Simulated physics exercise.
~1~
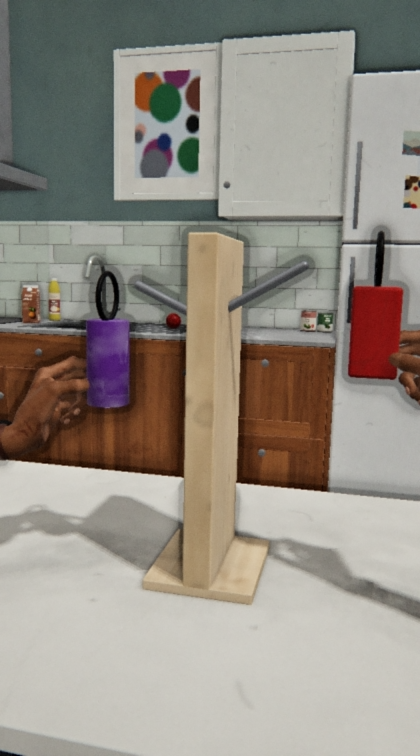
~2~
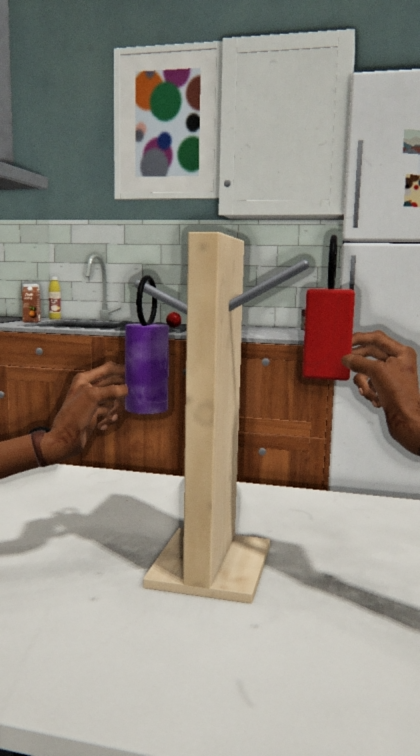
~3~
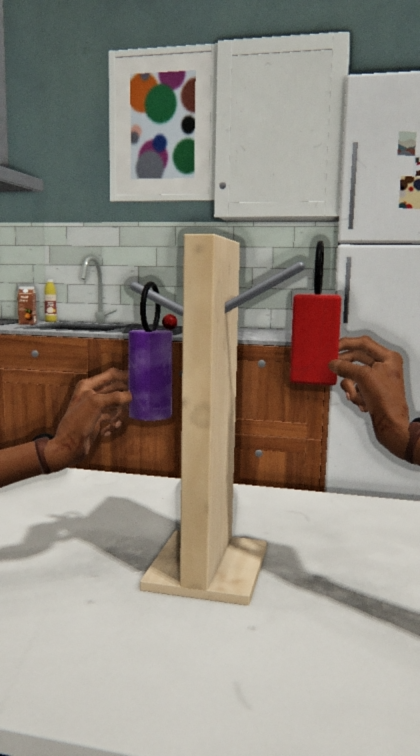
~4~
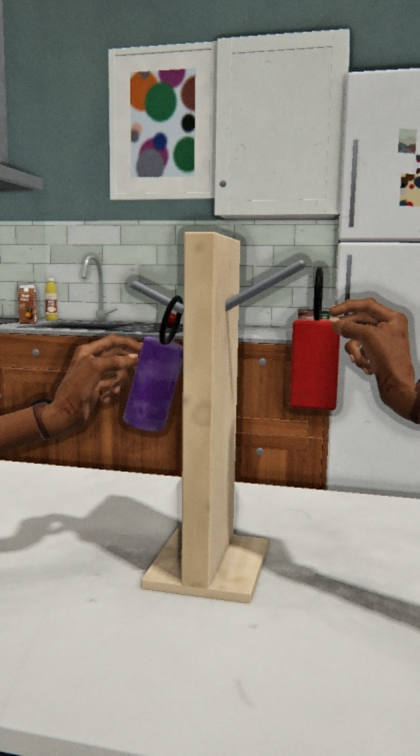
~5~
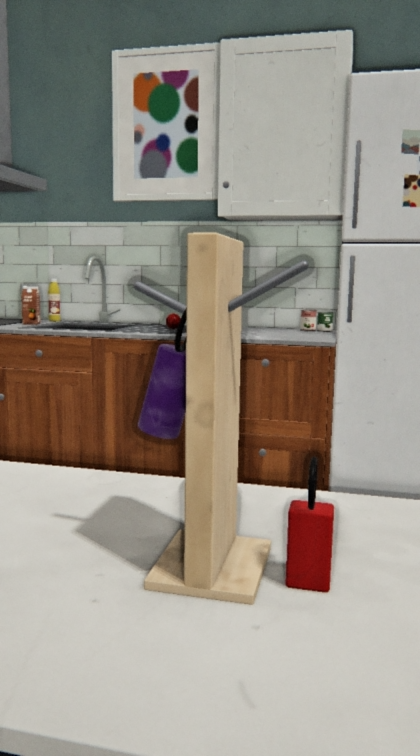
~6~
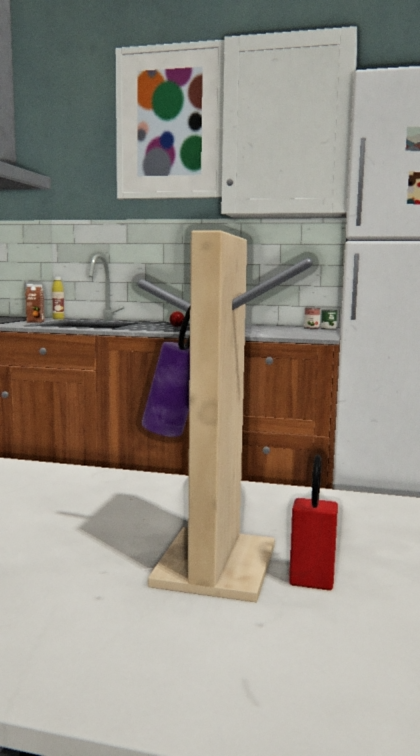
Purple and red blocks being brought by hands to a wooden peg stand, the purple staying hung, the red landing upright on the table.
